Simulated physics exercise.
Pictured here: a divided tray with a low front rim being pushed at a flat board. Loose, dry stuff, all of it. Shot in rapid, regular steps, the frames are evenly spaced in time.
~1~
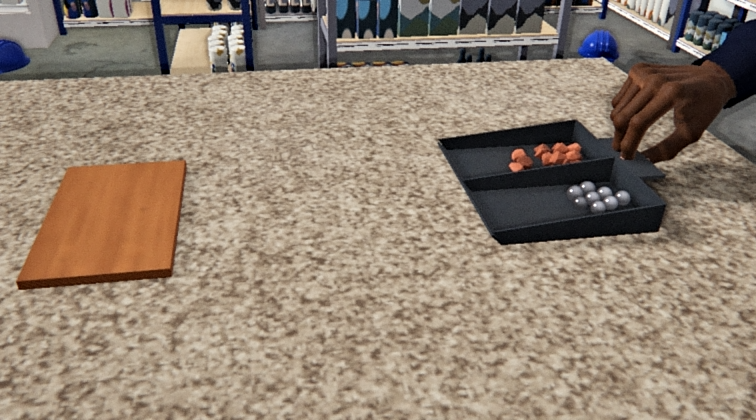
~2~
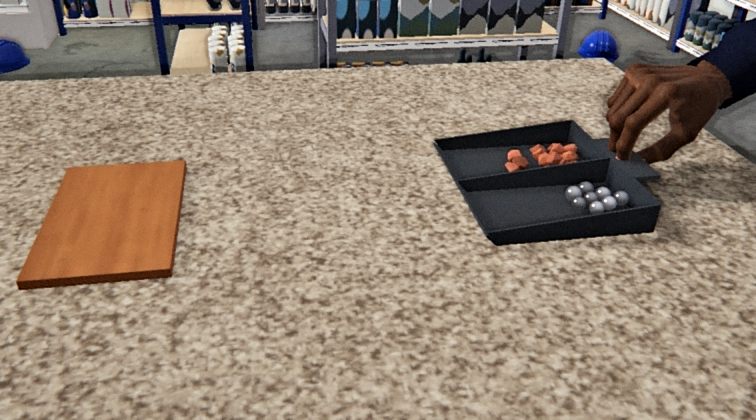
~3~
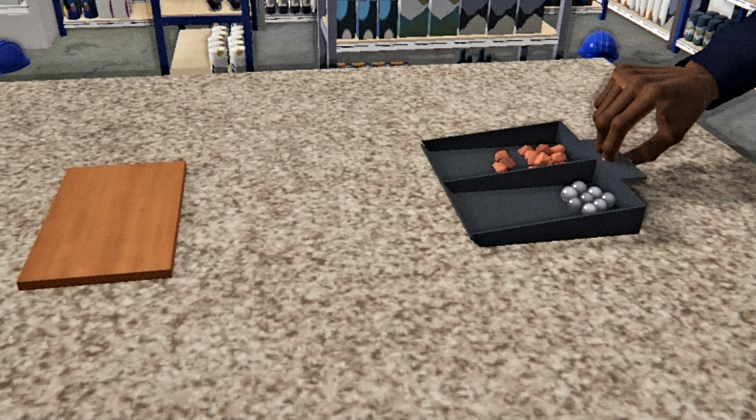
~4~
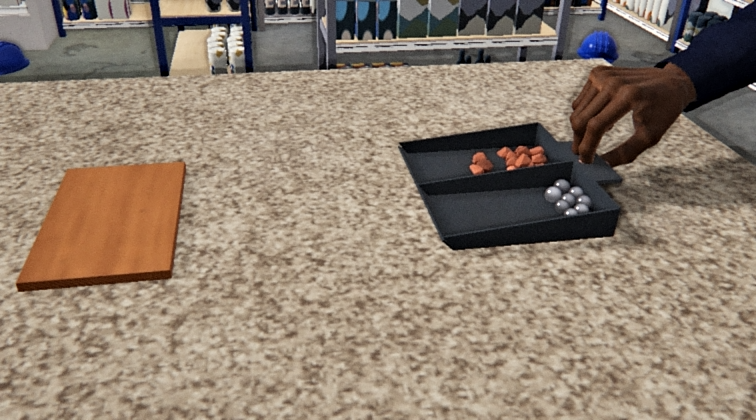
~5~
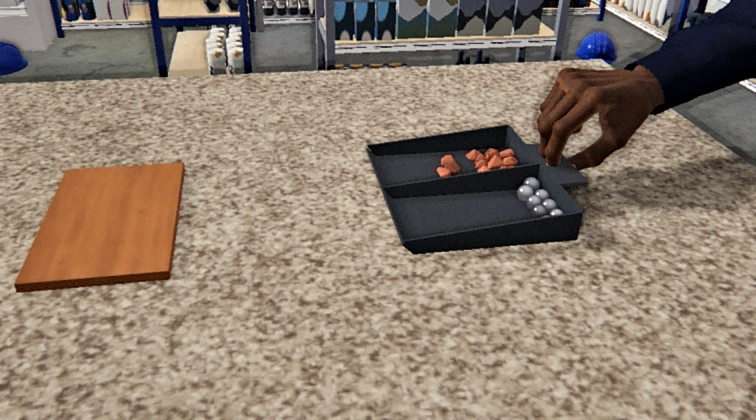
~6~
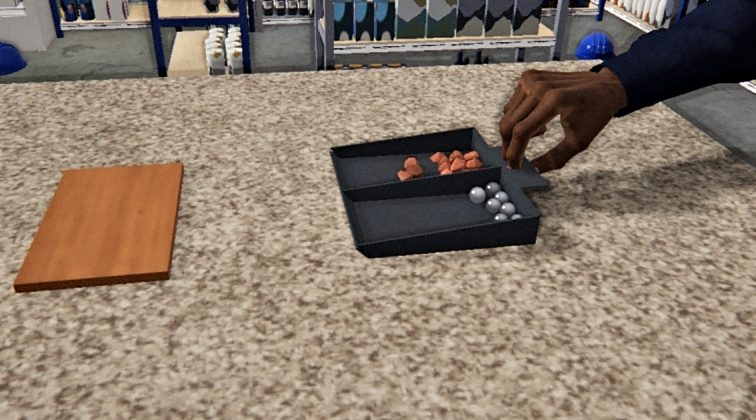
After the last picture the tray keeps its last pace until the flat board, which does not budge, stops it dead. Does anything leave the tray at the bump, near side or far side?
At the jolt the nearer batch sheds some pieces; the farther batch all stays in.
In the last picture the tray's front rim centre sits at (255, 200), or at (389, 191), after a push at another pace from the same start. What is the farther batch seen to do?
It does not all stay in the first time and is fully retained the second time.
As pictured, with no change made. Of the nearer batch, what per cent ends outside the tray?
Roughly 60 percent.
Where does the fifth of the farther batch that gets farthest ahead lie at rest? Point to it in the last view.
Near (206, 186).
Then, 0.11 s past the last view, tray still sliding, front rim near (262, 200); nearer batch all inside; farther batch all inside.
Then, 0.32 s past the last view, tray stopped at the flat board; nearer batch all inside, moved towards the front rim; farther batch all inside, moved towards the front rim.
Then, 0.53 s past the last view, tray stopped at the flat board; nearer batch about half out of the tray; farther batch all inside, moved towards the front rim.
Finally, tray stopped at the flat board; nearer batch about two thirds out of the tray; farther batch all inside, moved towards the front rim.
